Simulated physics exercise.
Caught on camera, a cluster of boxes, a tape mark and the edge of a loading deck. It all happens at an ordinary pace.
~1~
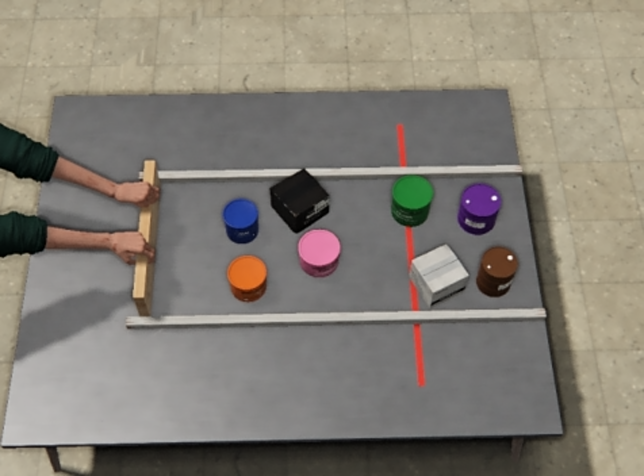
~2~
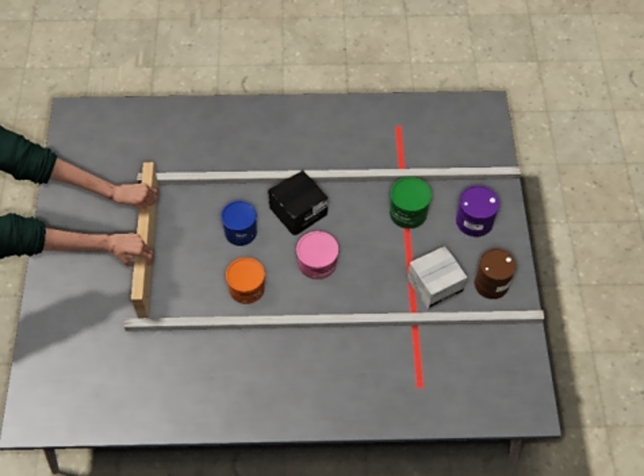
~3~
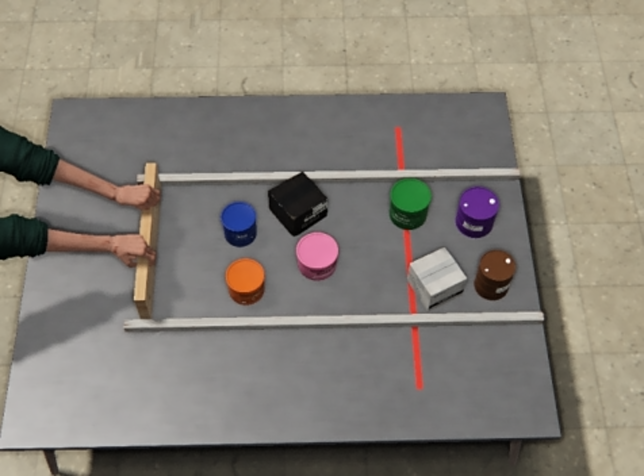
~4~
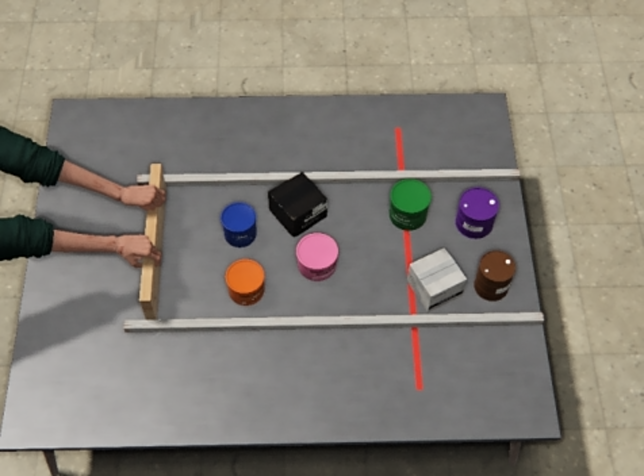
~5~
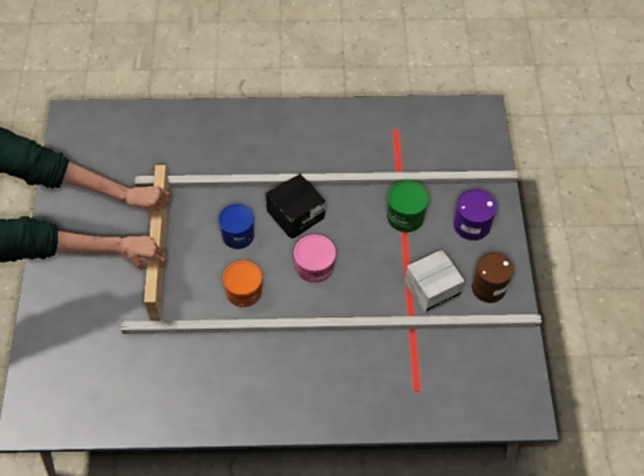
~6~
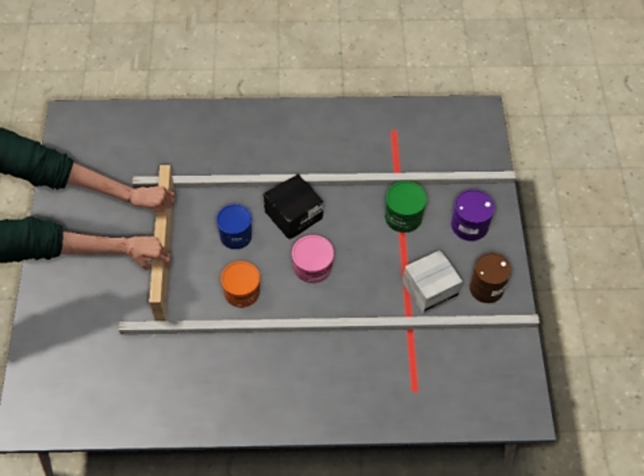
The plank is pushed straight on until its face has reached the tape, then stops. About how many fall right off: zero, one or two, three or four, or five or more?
In the end the number that fall off is zero.
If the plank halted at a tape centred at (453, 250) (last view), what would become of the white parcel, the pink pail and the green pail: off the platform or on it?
The white parcel is kept; the pink pail holds on; the green pail stays on.
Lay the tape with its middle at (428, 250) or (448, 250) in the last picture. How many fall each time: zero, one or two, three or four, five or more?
Taking them in turn, none; one to two.
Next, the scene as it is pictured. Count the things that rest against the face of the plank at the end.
The number is 4.
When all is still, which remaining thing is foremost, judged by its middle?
It is the purple canister.
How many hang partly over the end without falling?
Overhanging: 0.
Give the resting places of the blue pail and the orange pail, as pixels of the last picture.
The blue pail at (420, 226), the orange pail at (427, 293).
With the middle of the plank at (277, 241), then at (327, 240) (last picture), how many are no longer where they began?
At the one place 4, at the other 4.
Soon after, none off yet; brown canister at rest near (490, 279); purple canister at rest near (472, 216); white parcel at rest near (432, 282).
At rest, the number that fall off is zero.
